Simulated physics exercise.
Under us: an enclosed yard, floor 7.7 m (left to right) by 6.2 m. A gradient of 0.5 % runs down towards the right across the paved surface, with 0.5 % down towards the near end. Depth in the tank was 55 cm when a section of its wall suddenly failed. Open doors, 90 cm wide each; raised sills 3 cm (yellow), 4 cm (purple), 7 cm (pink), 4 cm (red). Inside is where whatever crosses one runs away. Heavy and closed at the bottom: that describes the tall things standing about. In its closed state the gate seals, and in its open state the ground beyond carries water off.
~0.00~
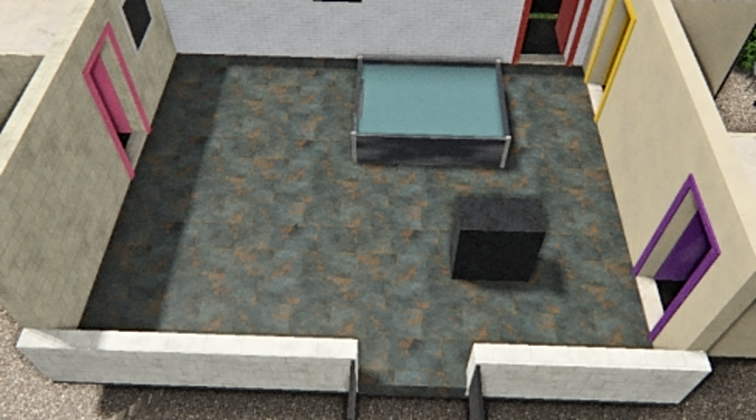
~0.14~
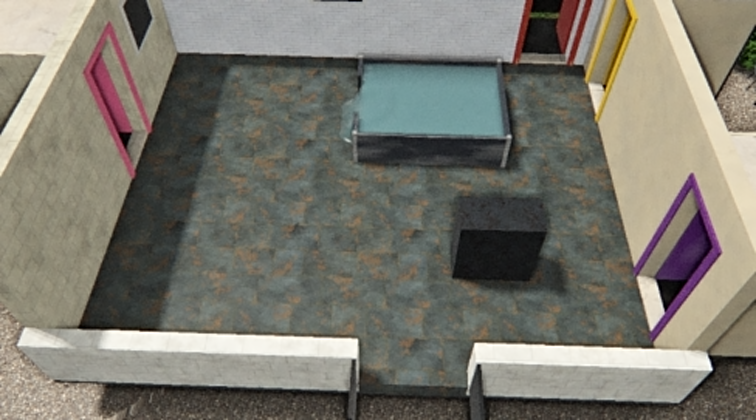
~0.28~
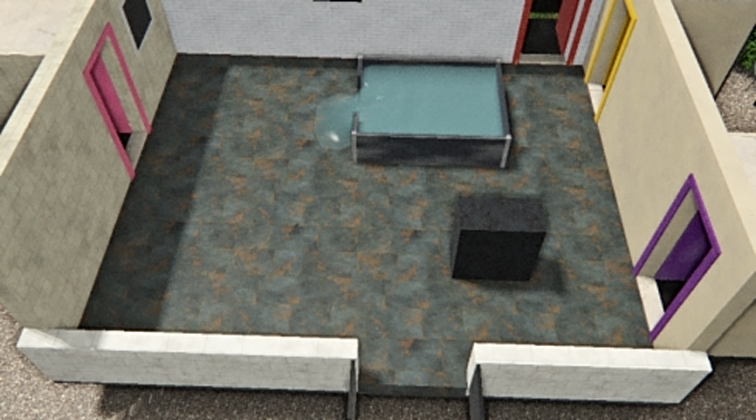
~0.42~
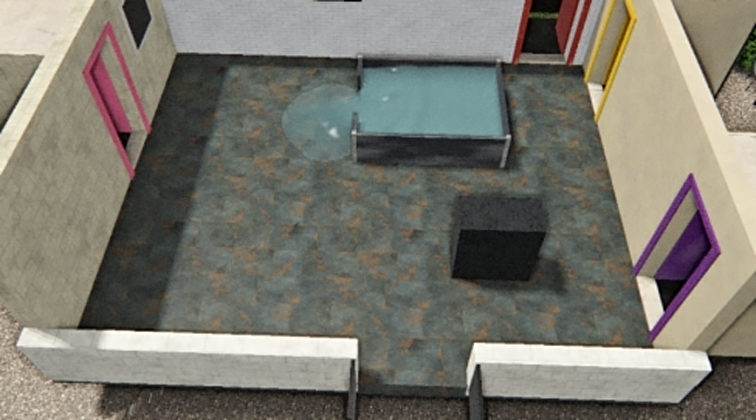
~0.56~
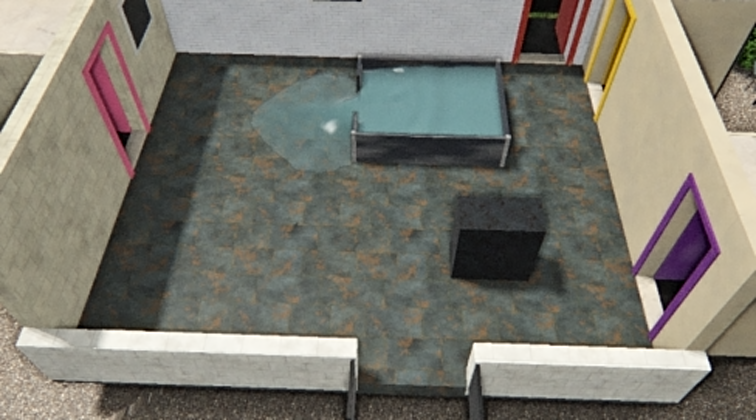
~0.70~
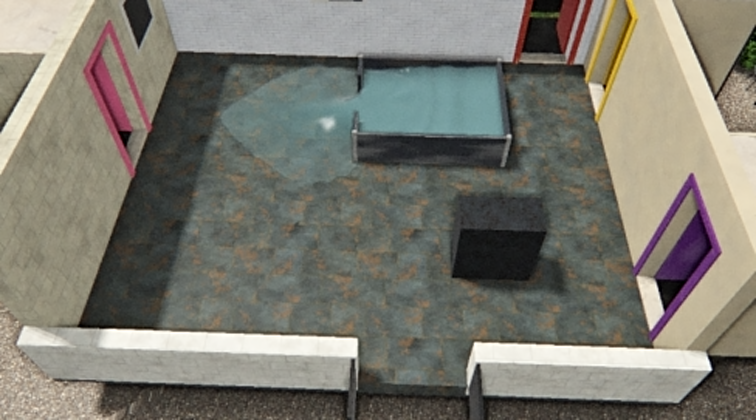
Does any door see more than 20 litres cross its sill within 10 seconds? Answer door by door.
Taking each door, the yellow door does not; the purple door does not; the pink door does; the red door does not.
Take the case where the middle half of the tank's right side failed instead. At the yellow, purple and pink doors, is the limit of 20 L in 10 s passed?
Door yellow goes beyond, door purple goes beyond, door pink stays within.
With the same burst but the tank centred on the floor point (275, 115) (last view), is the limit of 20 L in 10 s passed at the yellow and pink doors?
For the yellow door, the amount is too high; for the pink door, the amount is too high.
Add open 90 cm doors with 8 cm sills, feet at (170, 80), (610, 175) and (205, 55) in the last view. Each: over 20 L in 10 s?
More, less, more.
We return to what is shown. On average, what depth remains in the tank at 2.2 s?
35 cm.
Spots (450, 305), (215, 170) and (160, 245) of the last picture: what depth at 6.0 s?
About 0, 6 and 7 cm respectively.
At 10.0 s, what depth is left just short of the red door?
The depth there is near 2.0 cm.
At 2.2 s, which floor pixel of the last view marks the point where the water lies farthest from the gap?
Somewhere around (110, 240).
After 1.4 s water covers 25 % of the floor and is deepest (32 cm) near (352, 119); yellow door not reached, purple door not reached, pink door 6 cm at the sill, 0 L in, red door not reached.
After 2.2 s water covers 30 % of the floor and is deepest (30 cm) near (175, 59); yellow door not reached, purple door not reached, pink door 16 cm at the sill, 21 L in, red door not reached.
After 3.5 s water covers 35 % of the floor and is deepest (20 cm) near (166, 85); yellow door not reached, purple door not reached, pink door 16 cm at the sill, 73 L in, red door not reached.
After 6.0 s water covers 50 % of the floor and is deepest (16 cm) near (69, 353); yellow door not reached, purple door not reached, pink door 11 cm at the sill, 111 L in, red door not reached.
After 10.0 s water covers 80 % of the floor and is deepest (10 cm) near (645, 350); yellow door 4 cm at the sill, 1 L in, purple door 7 cm at the sill, 2 L in, pink door 7 cm at the sill, 123 L in, red door 2 cm at the sill, 0 L in.
